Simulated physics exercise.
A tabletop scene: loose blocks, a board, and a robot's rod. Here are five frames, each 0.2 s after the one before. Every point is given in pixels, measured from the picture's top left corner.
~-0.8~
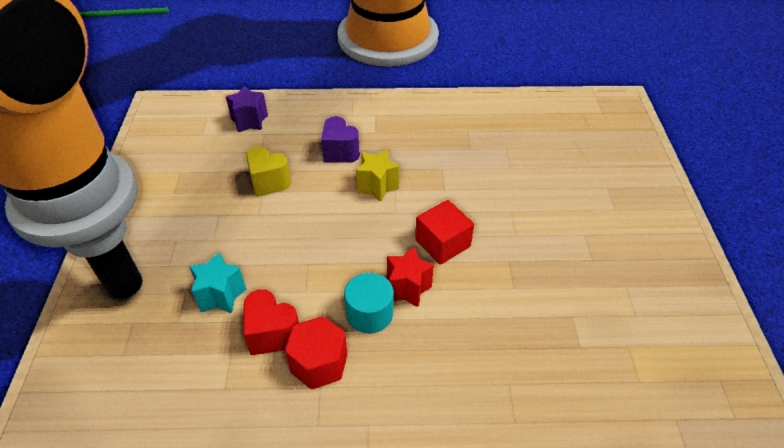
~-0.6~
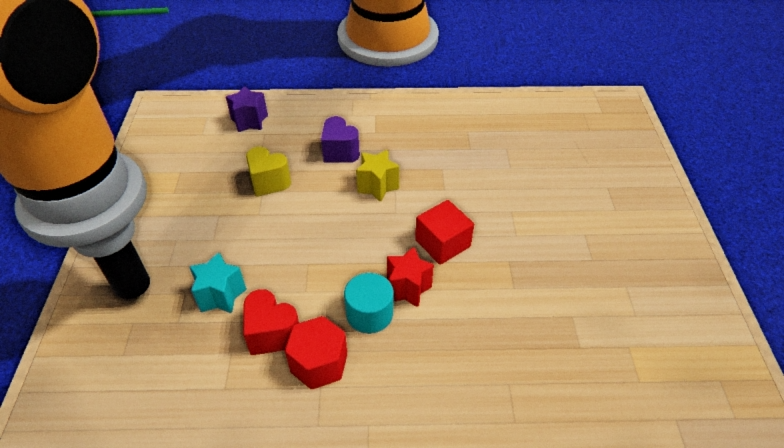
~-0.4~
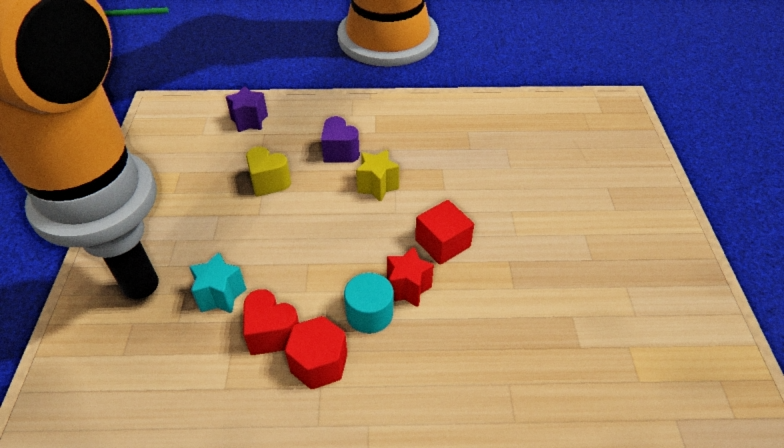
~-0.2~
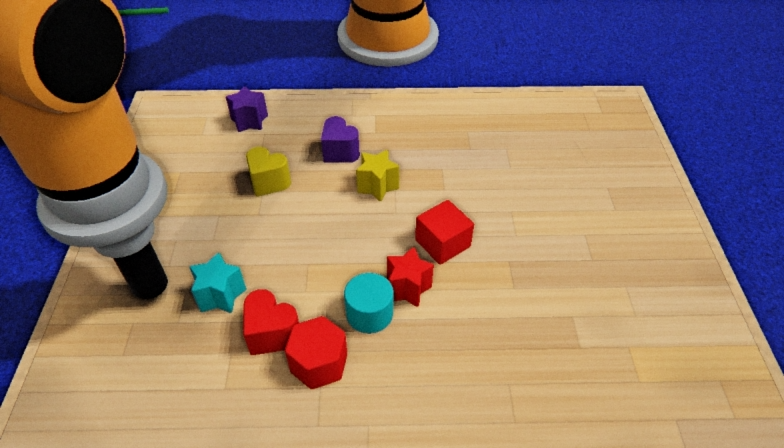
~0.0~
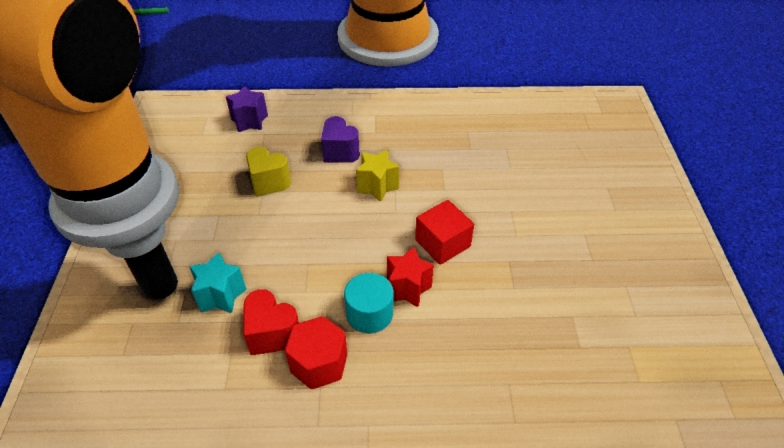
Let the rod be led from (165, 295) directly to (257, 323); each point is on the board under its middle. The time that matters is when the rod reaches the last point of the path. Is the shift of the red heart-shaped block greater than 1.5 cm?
I'd say yes.
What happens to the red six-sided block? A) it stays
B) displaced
B
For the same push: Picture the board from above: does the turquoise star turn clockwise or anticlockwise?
The turquoise star rotates counterclockwise.
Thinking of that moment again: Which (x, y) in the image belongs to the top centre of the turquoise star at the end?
I think it will end close to (258, 270).
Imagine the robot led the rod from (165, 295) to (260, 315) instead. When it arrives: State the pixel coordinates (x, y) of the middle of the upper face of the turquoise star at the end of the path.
It should be at (271, 266) by then.
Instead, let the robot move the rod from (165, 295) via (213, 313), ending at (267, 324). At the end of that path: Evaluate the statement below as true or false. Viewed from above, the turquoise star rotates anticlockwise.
True - the claim holds.
The first path, step by step. Halfway along, rod (207, 300); turquoise star (236, 271), turned 15° anticlockwise.
At the end, rod (254, 315); turquoise star (258, 270), turned 65° anticlockwise; red heart-shaped block (288, 315), turned 15° clockwise; red six-sided block (331, 352).
